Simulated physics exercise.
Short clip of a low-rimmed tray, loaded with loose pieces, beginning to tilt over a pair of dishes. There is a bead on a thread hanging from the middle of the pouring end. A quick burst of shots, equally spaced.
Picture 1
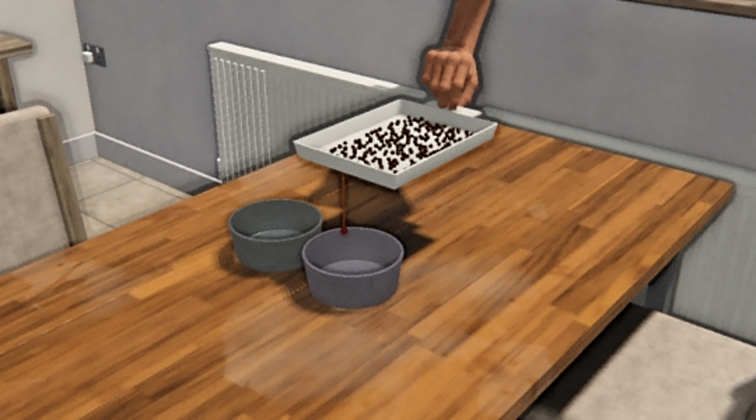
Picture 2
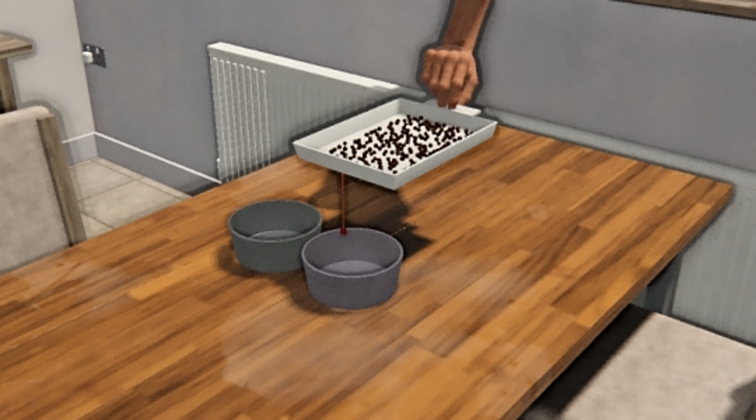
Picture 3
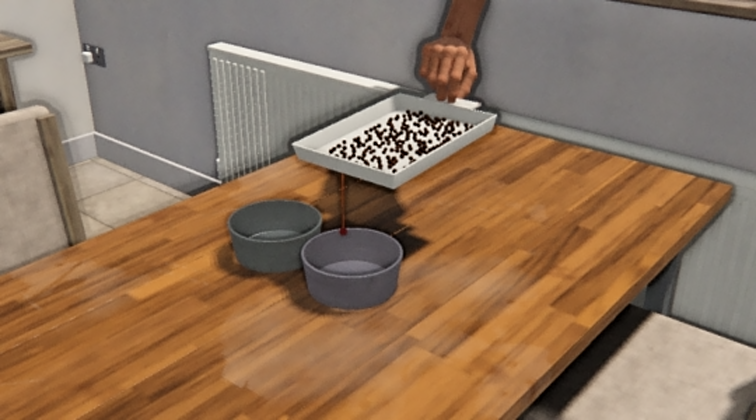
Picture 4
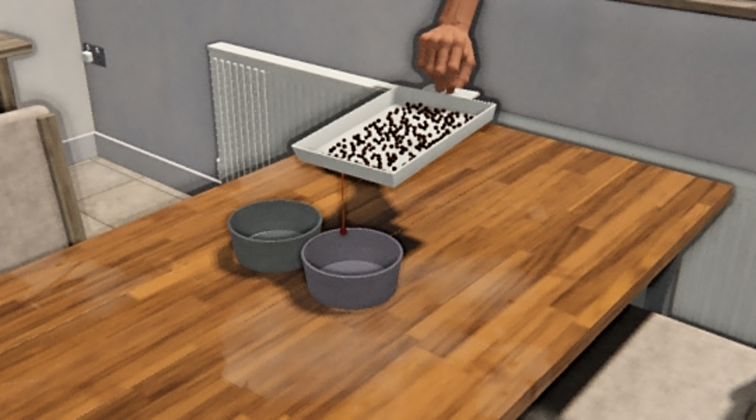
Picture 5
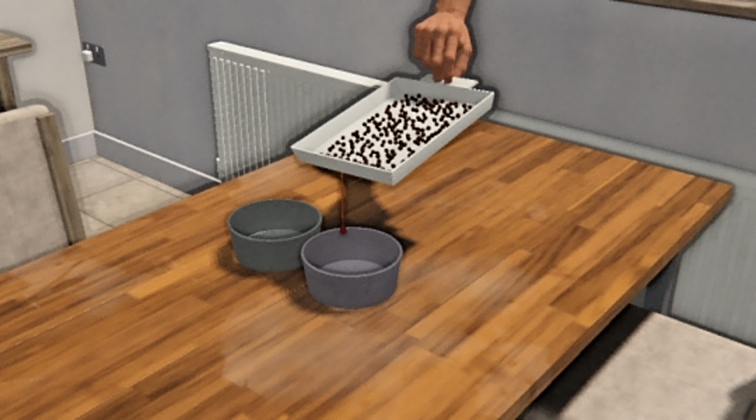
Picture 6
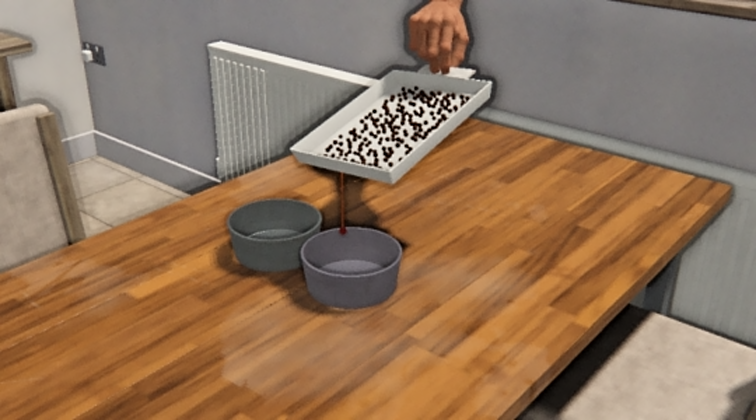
A hand at the far end of a shallow pale tray of small dark pieces slowly raises that end, tilting the tray gradually toward its near left corner while the pieces stay spread across it. Below the near end, where a reddish thread hangs, a dark green-grey dish sits left of a purplish-grey one. The steady view looks down on a wooden table in a grey-walled room with a white radiator.
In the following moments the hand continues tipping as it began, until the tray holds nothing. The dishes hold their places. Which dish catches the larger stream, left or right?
The fuller one at the end is the dish on the left, no doubt.
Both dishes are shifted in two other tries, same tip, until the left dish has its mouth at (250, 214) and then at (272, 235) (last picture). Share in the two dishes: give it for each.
In order, about 70 and 100 in a hundred.
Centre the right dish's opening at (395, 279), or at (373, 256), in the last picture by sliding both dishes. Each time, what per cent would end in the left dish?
About 90 per cent first, then about 80 per cent.
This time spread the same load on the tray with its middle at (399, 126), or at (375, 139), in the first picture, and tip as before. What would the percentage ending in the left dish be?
Near 80 per cent and near 80 per cent.
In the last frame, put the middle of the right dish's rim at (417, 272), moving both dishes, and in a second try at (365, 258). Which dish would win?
Try 1 - the dish at left, try 2 - the dish at left.
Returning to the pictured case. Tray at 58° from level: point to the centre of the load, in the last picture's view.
Near (327, 152).
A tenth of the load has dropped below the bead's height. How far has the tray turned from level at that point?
I'd say close to 100 degrees.
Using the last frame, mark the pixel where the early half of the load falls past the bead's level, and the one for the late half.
First half (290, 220); second half (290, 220).
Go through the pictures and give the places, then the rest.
Corners of the pouring end near (299, 142) and (395, 173), level; middle of the load near (400, 145), allspice berries; left dish near (243, 249); right dish near (320, 284); bead on its thread near (344, 231), in the first picture.
Corners of the pouring end near (298, 142) and (394, 173), level; middle of the load near (400, 144), in the second picture.
Corners of the pouring end near (297, 144) and (393, 172), tipped barely, lowest at the left corner; middle of the load near (400, 141), in the third picture.
Corners of the pouring end near (297, 145) and (392, 171), tipped a little, lowest at the left corner; middle of the load near (399, 136), in the fourth picture.
Corners of the pouring end near (296, 146) and (391, 170), tipped a little, lowest at the left corner; middle of the load near (398, 131), in the fifth picture.
Corners of the pouring end near (295, 148) and (389, 169), tipped clearly, lowest at the left corner; middle of the load near (395, 127); left dish near (241, 249); right dish near (318, 284), in the sixth picture.
Shortly afterwards, tray tipped steeply; all but a few on the tray; only a few in the left dish; only a few outside both; only a few in the air.
Next, tray tipped right over; the bulk on the tray; a little in the left dish; only a few outside both; a little in the air.
Some moments later, tray tipped past a quarter turn; a little in the right dish; near two thirds in the left dish; near a quarter outside both.
In the end, tray tipped past a quarter turn; a little in the right dish; near two thirds in the left dish; near a quarter outside both.
